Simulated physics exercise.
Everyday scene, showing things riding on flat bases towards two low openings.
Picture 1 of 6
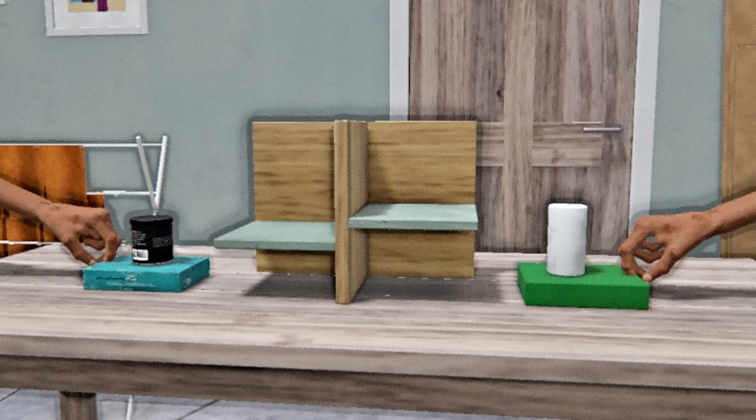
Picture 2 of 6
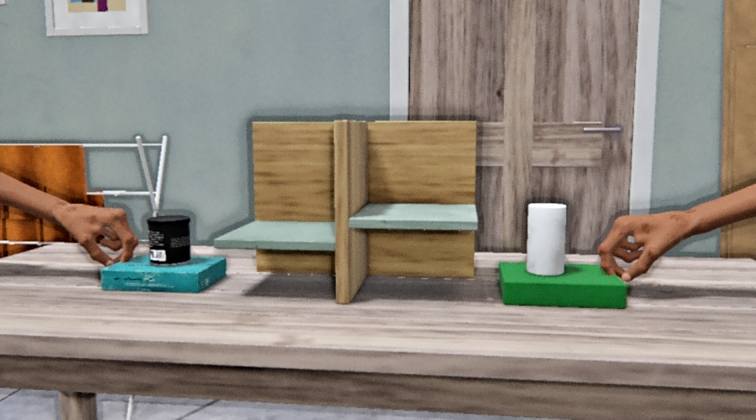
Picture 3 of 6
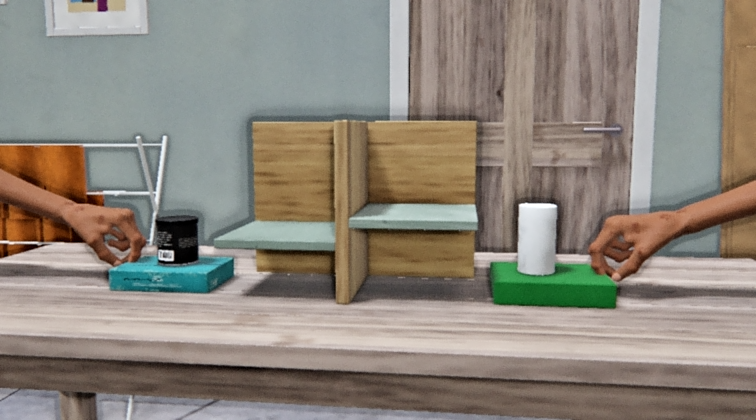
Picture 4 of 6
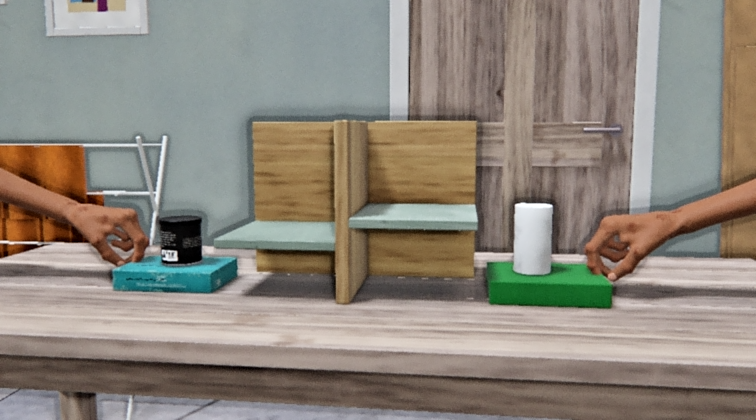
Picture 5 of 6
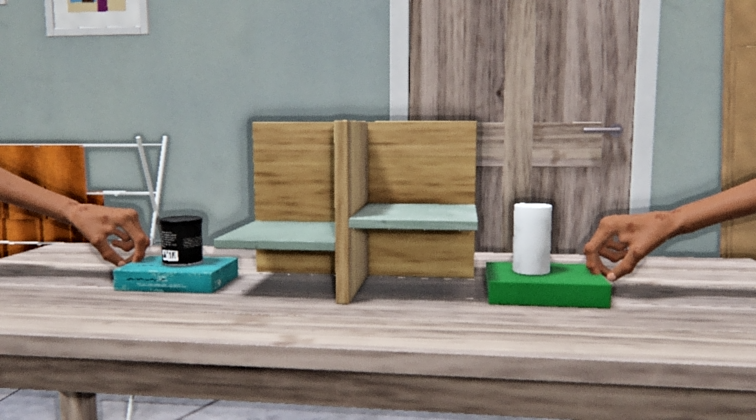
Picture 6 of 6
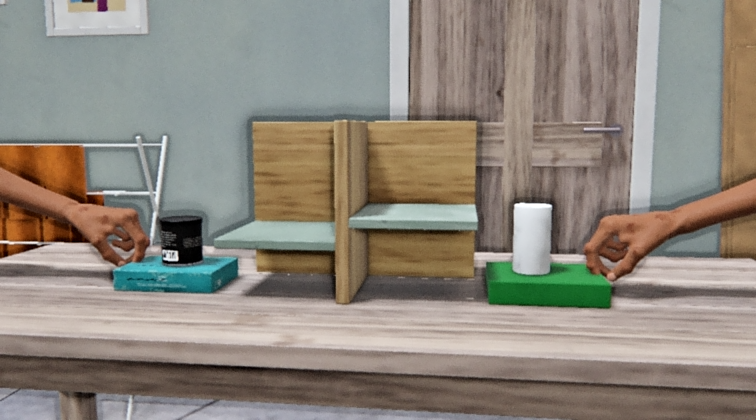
On a wooden table before a grey-green wall and a door, a black tin rides on a turquoise box and a white candle on a green tray. Two hands slide them a short way inward from either side towards a shelved wooden stand, then everything stays almost still.
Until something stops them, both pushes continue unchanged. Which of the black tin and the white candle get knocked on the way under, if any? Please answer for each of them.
Knocked or not: Black tin - yes, white candle - yes.
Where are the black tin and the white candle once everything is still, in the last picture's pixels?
(198, 264) and (462, 252).
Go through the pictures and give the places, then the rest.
Hands sliding the things forward; black tin (152, 240); white candle (567, 239); green tray (578, 284), in the first frame.
Hands sliding the things forward; white candle (546, 239); shelf (354, 206), in the second frame.
Hands sliding the things forward; black tin (178, 241); turquoise box (174, 273), in the third frame.
Hands sliding the things forward; white candle (533, 238); green tray (544, 283), in the fourth frame.
Hands sliding the things forward; black tin (182, 241); shelf (354, 206), in the fifth frame.
Hands sliding the things forward; black tin (182, 241); white candle (532, 238); turquoise box (179, 273), in the sixth frame.
Then, 1.52 s past the last view, black tin pushed back on its carrier near (216, 242); white candle leaning 40° off how it started near (490, 235).
Finally, the black tin is knocked back, near (198, 264); the white candle is knocked back, near (462, 253).
